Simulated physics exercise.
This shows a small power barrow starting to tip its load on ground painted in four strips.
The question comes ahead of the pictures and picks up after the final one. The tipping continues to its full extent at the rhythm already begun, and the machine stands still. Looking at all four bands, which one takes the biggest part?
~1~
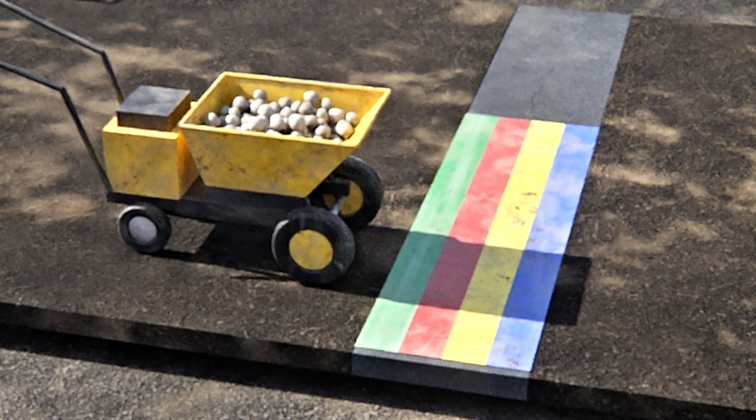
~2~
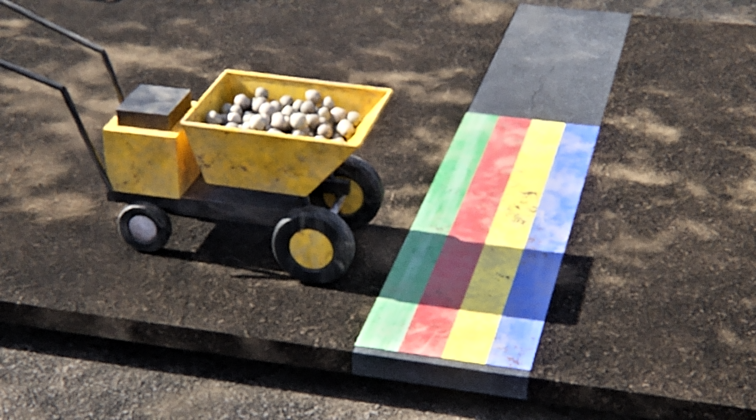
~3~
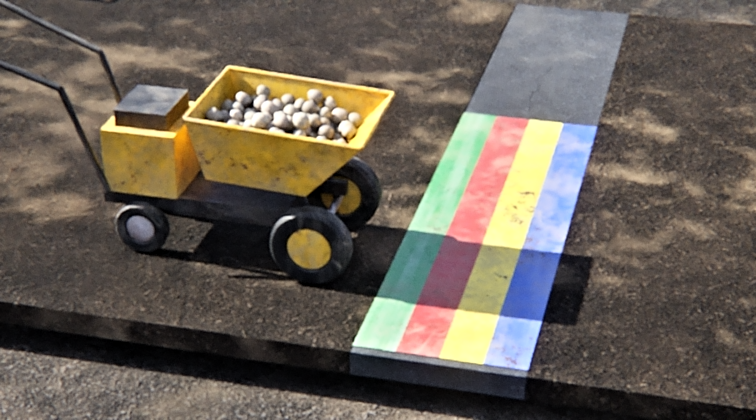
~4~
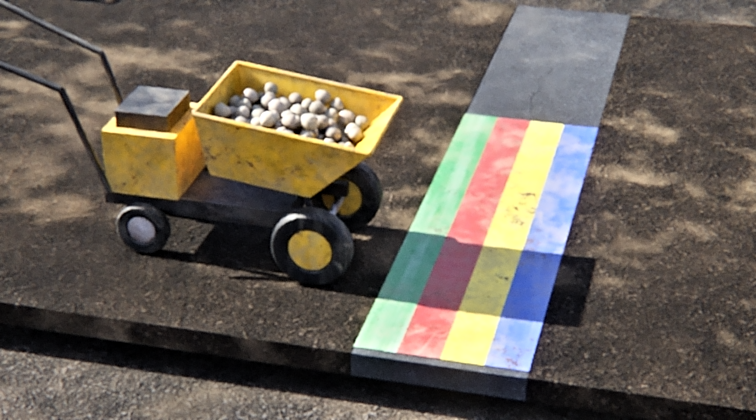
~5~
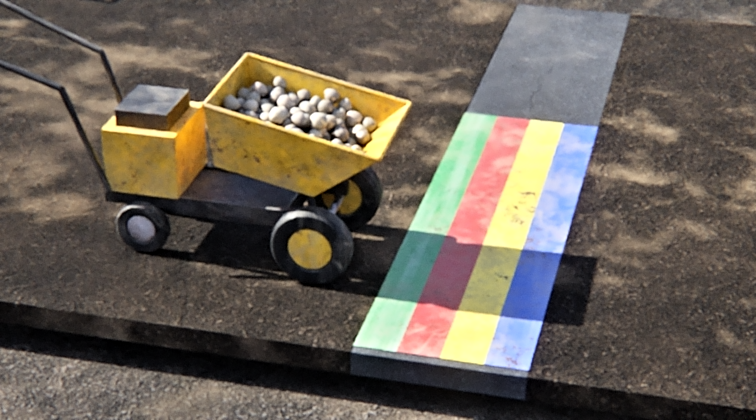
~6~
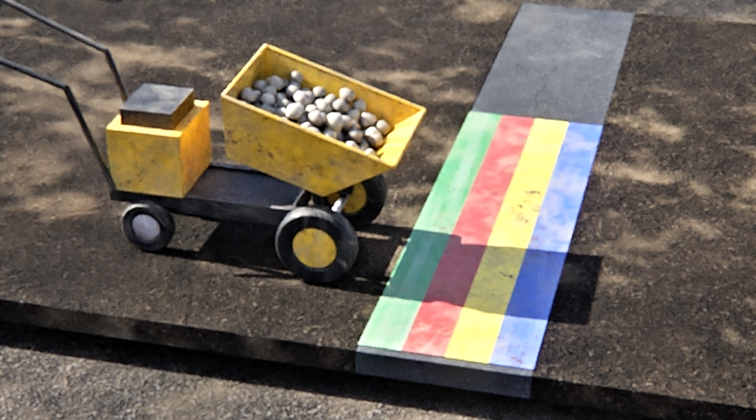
That would be the yellow band.
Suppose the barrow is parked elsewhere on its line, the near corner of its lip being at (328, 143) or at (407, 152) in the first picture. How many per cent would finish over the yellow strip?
Estimates, in order: 20 % then 10 %.
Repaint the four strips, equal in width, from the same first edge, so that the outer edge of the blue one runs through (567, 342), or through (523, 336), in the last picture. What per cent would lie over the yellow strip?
30 and 30 percent, roughly.
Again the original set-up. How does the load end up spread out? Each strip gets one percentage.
In percent: Green strip 0, red strip 10, yellow strip 35, blue strip 20.
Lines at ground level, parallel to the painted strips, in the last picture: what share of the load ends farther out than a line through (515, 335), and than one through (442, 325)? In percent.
I'd say about 20 and about 70 in a hundred.
Soon, skip tipped steeply; all in the skip.
A while on, skip tipped right over; most in the skip; a small part over the red strip; a small part over the yellow strip; a stray few falling.
Towards the end, skip tipped right over; about a third in the skip; a small part over the red strip; about a third over the yellow strip; about a quarter over the blue strip; a small part off the paint.
Finally, skip tipped right over; about a third in the skip; none over the green strip; a small part over the red strip; about a third over the yellow strip; about a quarter over the blue strip; a small part off the paint.
